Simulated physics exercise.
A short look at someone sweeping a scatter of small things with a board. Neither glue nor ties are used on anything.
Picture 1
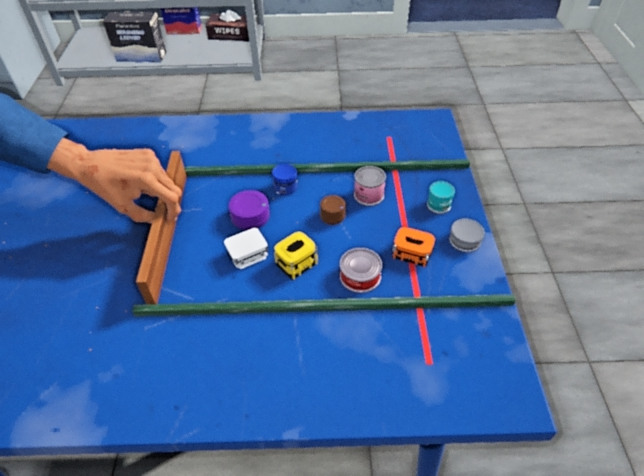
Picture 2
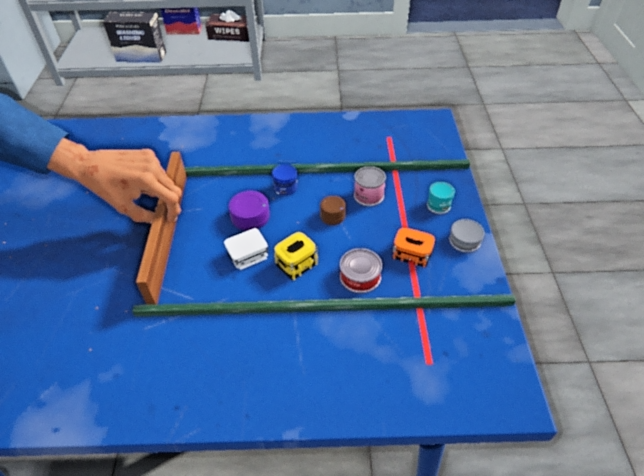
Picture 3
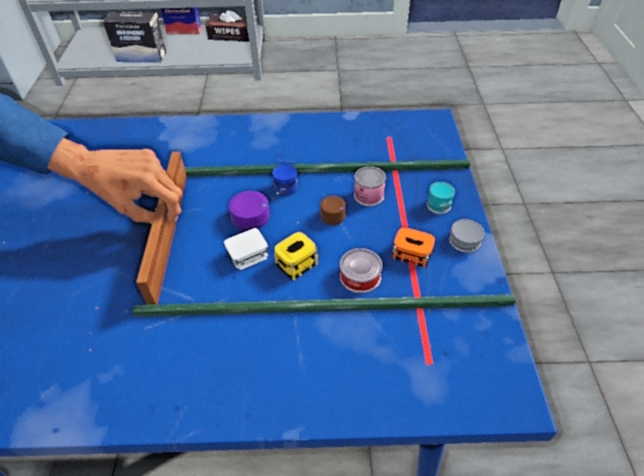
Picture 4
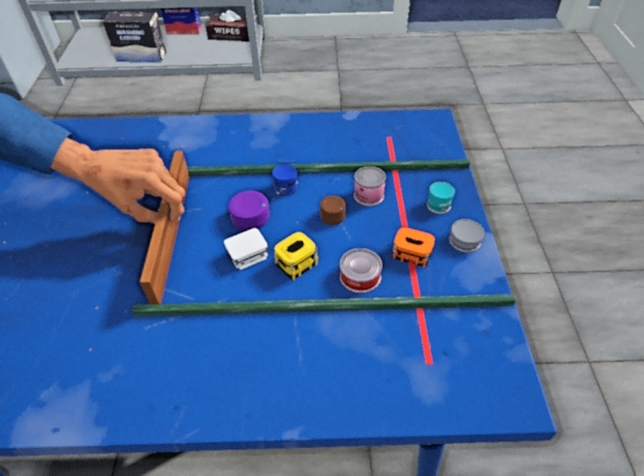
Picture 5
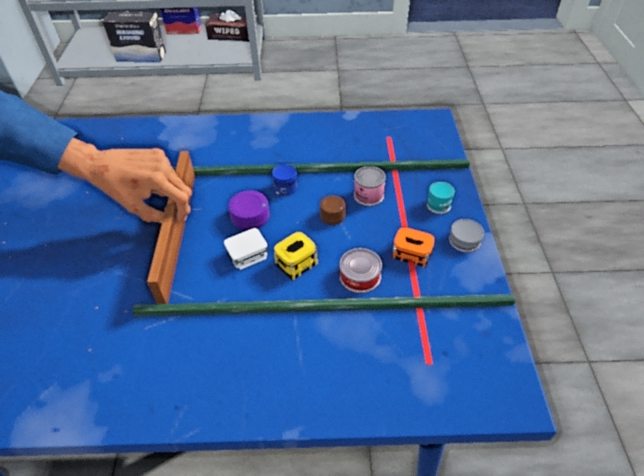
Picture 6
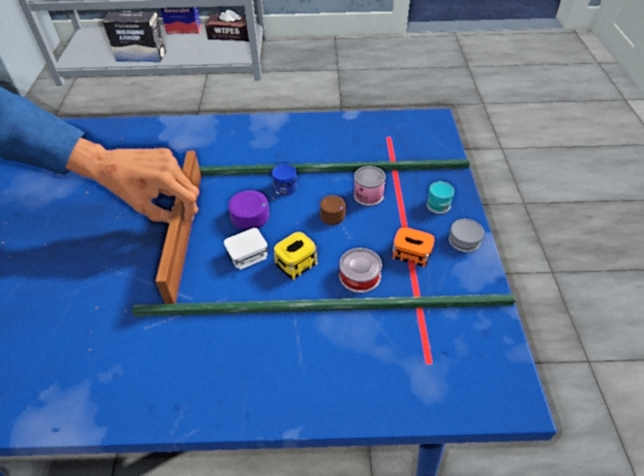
A hand slides a wooden board slightly right toward scattered small containers on a blue table.
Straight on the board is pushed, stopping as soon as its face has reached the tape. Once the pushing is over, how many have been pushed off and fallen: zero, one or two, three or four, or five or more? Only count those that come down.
Zero have.
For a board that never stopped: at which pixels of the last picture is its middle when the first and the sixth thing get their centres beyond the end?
About (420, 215), then about (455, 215).
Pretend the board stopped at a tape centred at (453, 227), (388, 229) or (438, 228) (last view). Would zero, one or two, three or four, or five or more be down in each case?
5 or more; none; just one or two.
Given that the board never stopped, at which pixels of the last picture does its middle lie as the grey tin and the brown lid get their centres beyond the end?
Grey tin over the end: About (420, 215). Brown lid over the end: About (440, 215).
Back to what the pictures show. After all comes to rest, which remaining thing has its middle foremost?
That'd be the grey tin, foremost of the lot.
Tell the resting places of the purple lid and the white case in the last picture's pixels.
The purple lid stops around (422, 207); the white case around (426, 241).
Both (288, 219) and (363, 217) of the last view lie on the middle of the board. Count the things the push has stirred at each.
So far 5, and 8 at the second.
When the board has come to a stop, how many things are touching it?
Looks like 4 of them, all told.
Soon after, none off yet; grey tin at rest near (466, 236); turquoise tin at rest near (440, 198); orange case at rest near (413, 247).
At rest, the number that fall off is zero.
